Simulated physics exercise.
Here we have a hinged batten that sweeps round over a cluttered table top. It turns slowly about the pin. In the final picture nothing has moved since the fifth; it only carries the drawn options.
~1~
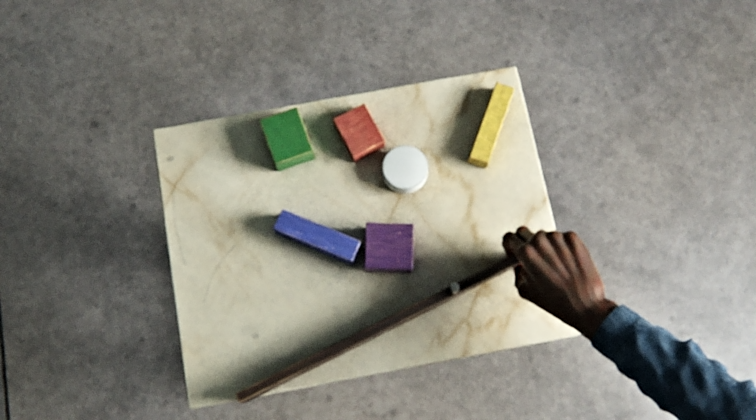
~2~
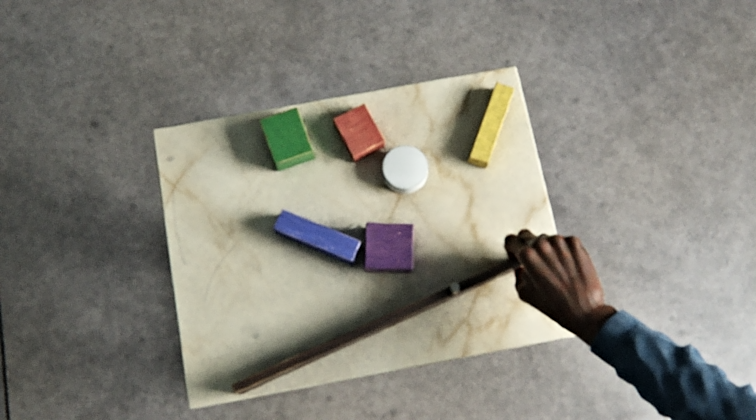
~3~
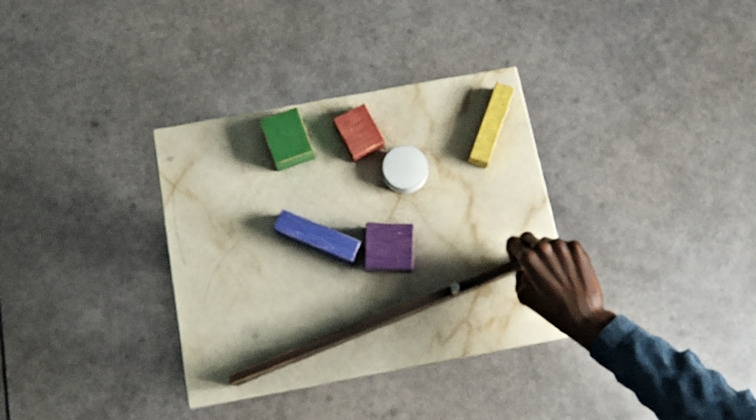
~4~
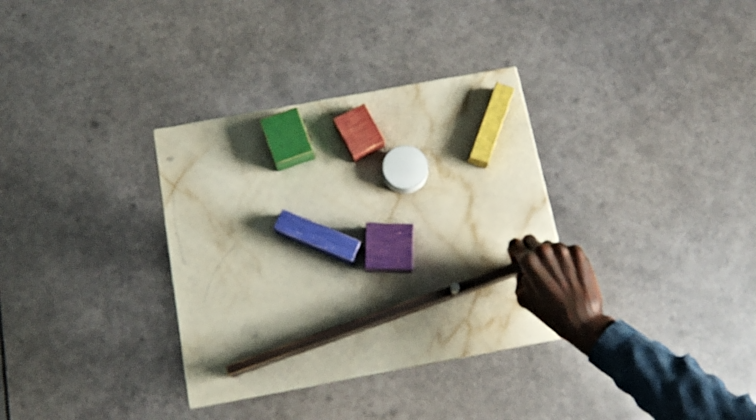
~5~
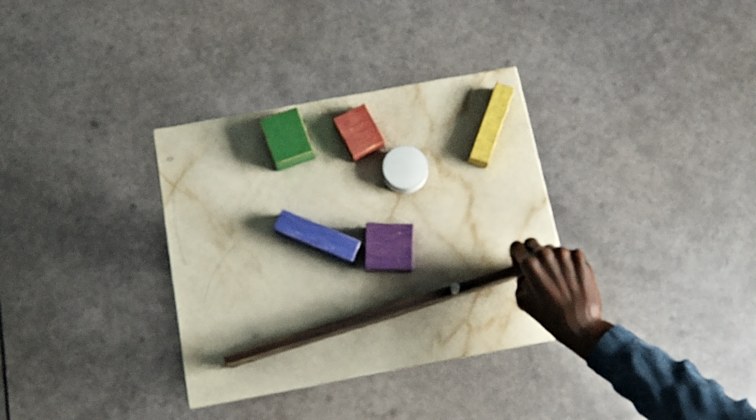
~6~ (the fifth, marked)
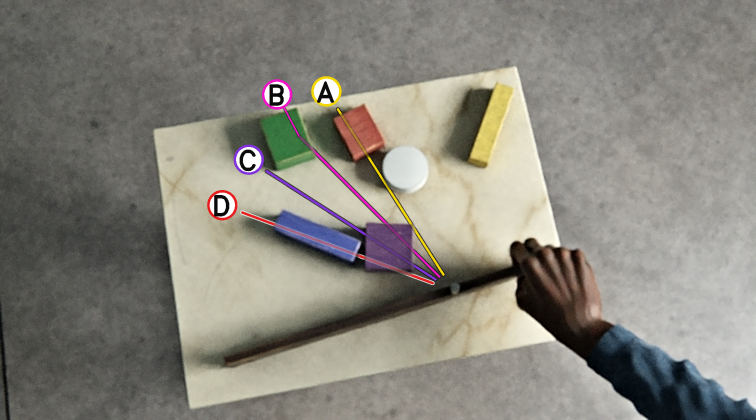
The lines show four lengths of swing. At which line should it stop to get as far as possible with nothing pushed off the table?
The farthest safe stop is B.
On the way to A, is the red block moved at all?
Yes.
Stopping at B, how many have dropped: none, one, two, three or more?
In all, none.
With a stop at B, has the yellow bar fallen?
By then, no.
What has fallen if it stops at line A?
The green block.
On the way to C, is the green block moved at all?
No.
On the marked copy, A at (389, 190); B at (368, 205); C at (350, 225); D at (336, 247).
Following B. Soon after the start, arm (331, 278); green block (288, 140); yellow bar (491, 125).
Later, arm (347, 230); blue bar (333, 209); purple block (400, 233).
In the end, arm (368, 204); green block (302, 111); blue bar (362, 180); nothing has fallen.
As for the rest, A drops the green block; C is safe but short; D is safe but short.
